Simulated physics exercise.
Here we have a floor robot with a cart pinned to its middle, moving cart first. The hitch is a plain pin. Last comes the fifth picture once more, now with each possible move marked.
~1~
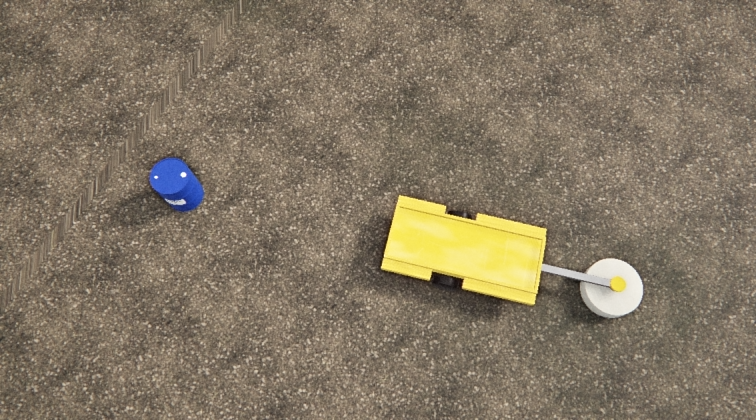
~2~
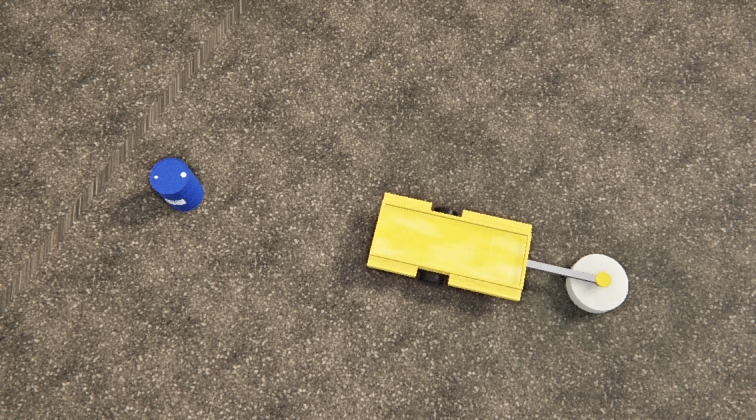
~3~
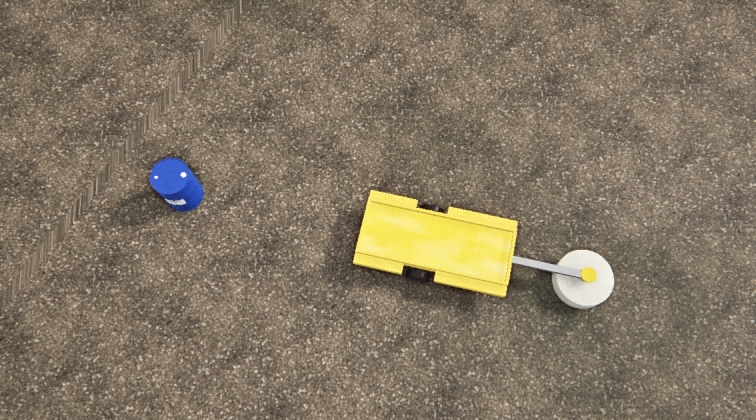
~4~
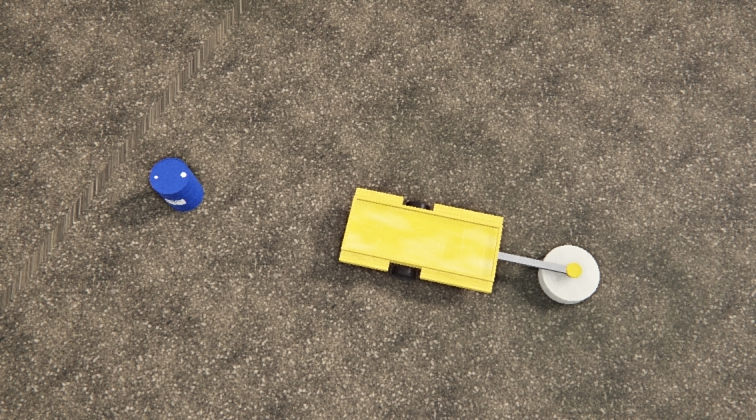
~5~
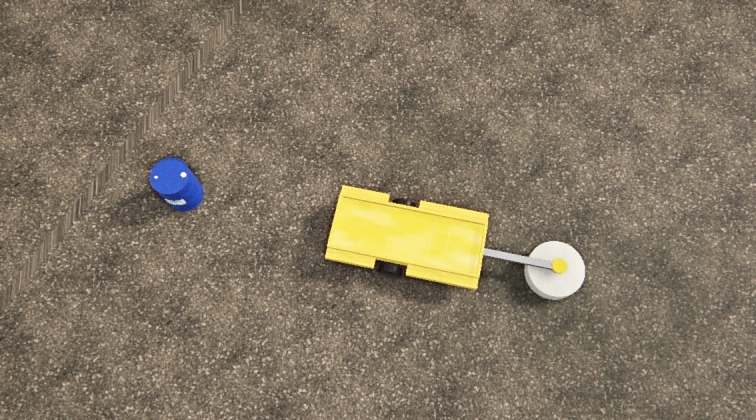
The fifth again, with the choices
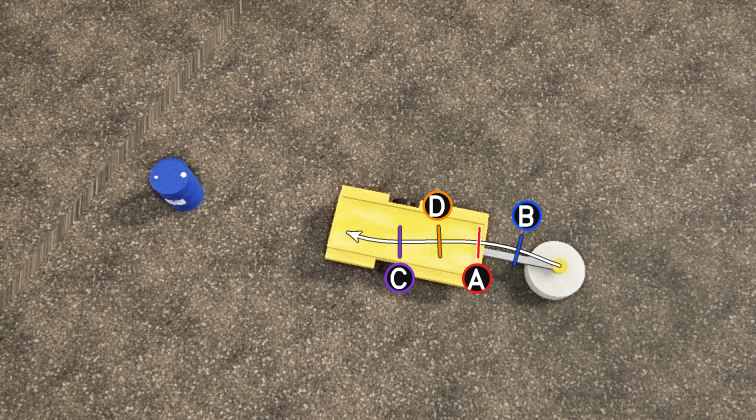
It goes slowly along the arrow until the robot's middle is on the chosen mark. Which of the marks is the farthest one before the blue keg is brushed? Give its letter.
The farthest safe stop is D.
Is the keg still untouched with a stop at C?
No.
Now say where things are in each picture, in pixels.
In the first frame, robot (613, 287); yellow cart (465, 248); blue keg (186, 195).
In the second frame, robot (598, 283); yellow cart (450, 245); blue keg (186, 195).
In the third frame, robot (584, 278); yellow cart (436, 242); blue keg (186, 195).
In the fourth frame, robot (570, 274); yellow cart (422, 238); blue keg (186, 195).
In the fifth frame, robot (555, 269); yellow cart (408, 235); blue keg (186, 195).
On the copy, A at (479, 243); B at (518, 250); C at (400, 242); D at (439, 241); the route from (560, 266) via (454, 241) to (348, 232).
On D. First, robot (515, 254), cart (367, 228).
Then, robot (473, 247), cart (325, 222).
Finally, robot (438, 246), cart (291, 217); nothing has been touched.
By contrast, A is safe but short; B is safe but short; C is too far, the keg has been hit.
